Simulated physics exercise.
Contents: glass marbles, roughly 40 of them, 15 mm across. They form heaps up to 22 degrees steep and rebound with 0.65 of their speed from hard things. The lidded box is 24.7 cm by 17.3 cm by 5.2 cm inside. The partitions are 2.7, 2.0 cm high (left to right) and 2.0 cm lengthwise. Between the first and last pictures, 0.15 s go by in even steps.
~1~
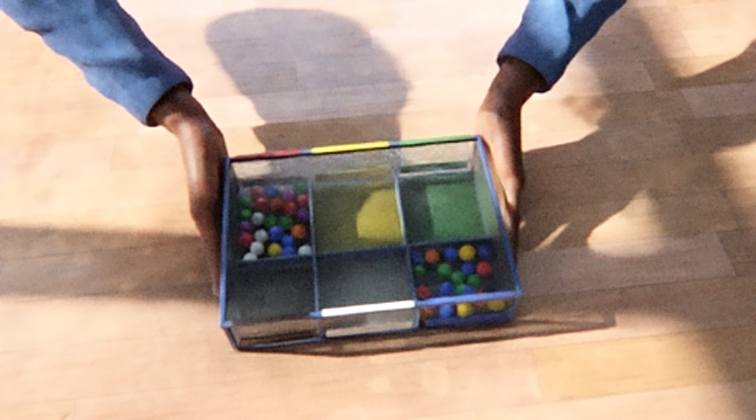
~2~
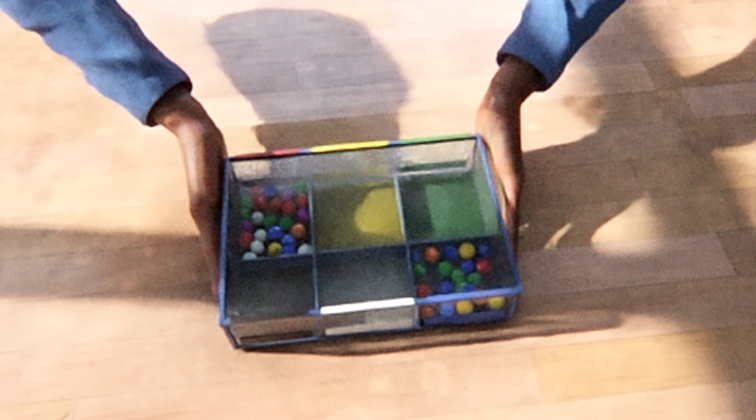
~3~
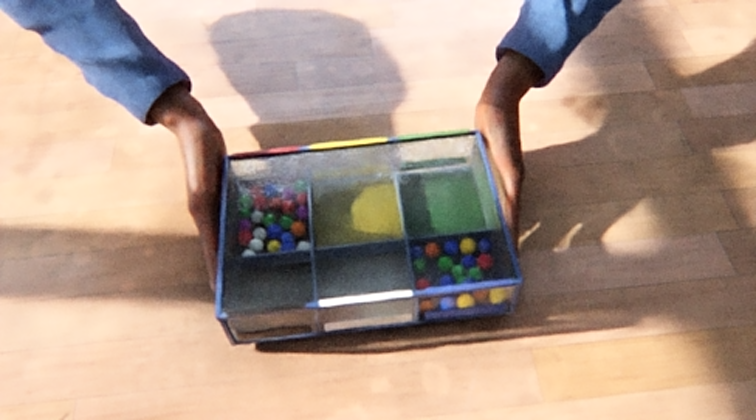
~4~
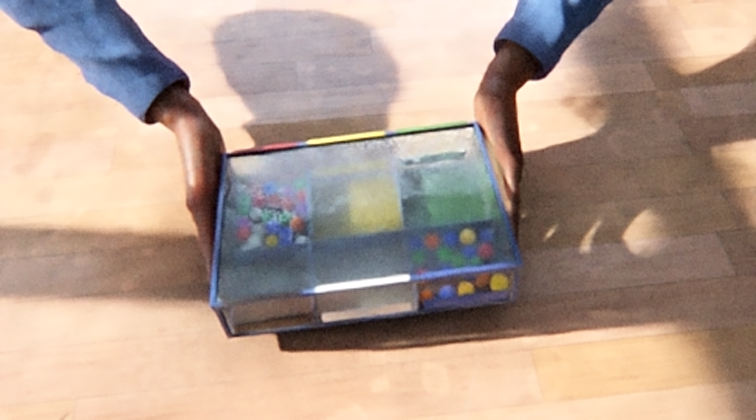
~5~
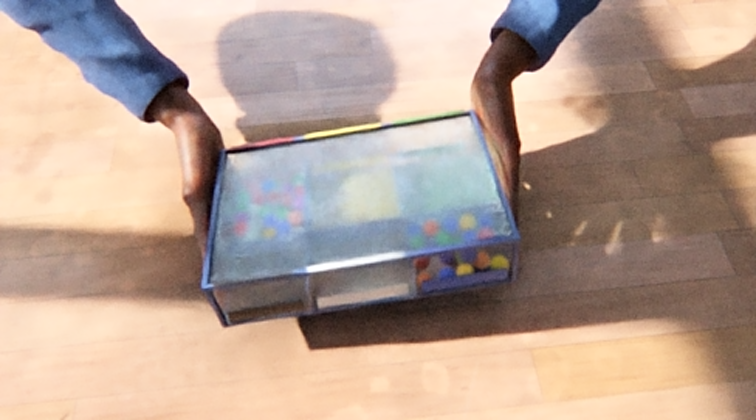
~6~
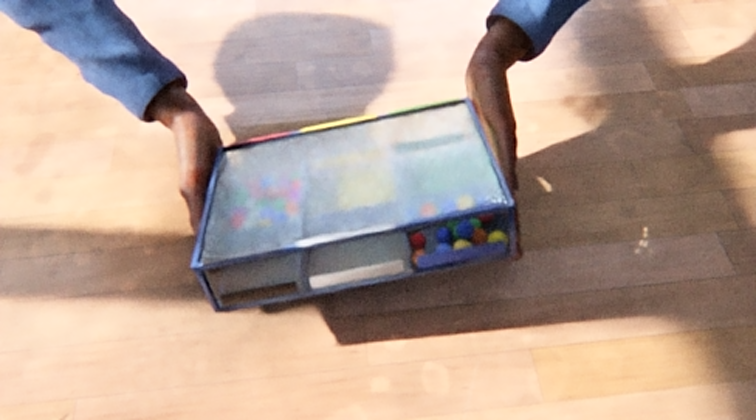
Two hands held a clear, divided box with colorful marbles in two of its sections above a wooden floor, then gradually tilted it, raising the right side and bringing its front into view.
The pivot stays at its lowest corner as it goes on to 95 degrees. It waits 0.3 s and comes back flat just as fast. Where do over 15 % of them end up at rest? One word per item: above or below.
In order - red compartment: Above; blue compartment: Below; green compartment: Below; yellow compartment: Above; white compartment: Below; black compartment: Below.
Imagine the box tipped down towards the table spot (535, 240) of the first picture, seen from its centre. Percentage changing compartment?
My guess is roughly 60 percent.
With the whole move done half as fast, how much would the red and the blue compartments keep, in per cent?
Red = 60 per cent, blue = 0 per cent.
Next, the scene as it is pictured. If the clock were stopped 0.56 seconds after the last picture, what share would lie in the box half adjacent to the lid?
Some 50 per cent.
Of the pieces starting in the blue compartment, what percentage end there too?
Around 0 percent stays put.
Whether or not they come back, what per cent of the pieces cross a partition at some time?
45 %, roughly.
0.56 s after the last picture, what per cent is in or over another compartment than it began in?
Roughly 40 in a hundred.
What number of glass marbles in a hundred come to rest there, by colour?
Red: 70 %, blue: 0 %, green: 0 %, yellow: 30 %, white: 0 %, black: 0 %.
Then, 0.56 s after the last picture, tilt 95 degrees; red 55 %, blue 5 %, green 15 %, yellow 25 %.
Then, 0.94 s after the last picture, tilt 55 degrees; red 65 %, yellow 30 %.
Then, 1.40 s after the last picture, tilt 0 degrees; red 70 %, yellow 30 %.
In the end, red 70 %, blue 0 %, green 0 %, yellow 30 %, white 0 %, black 0 %.
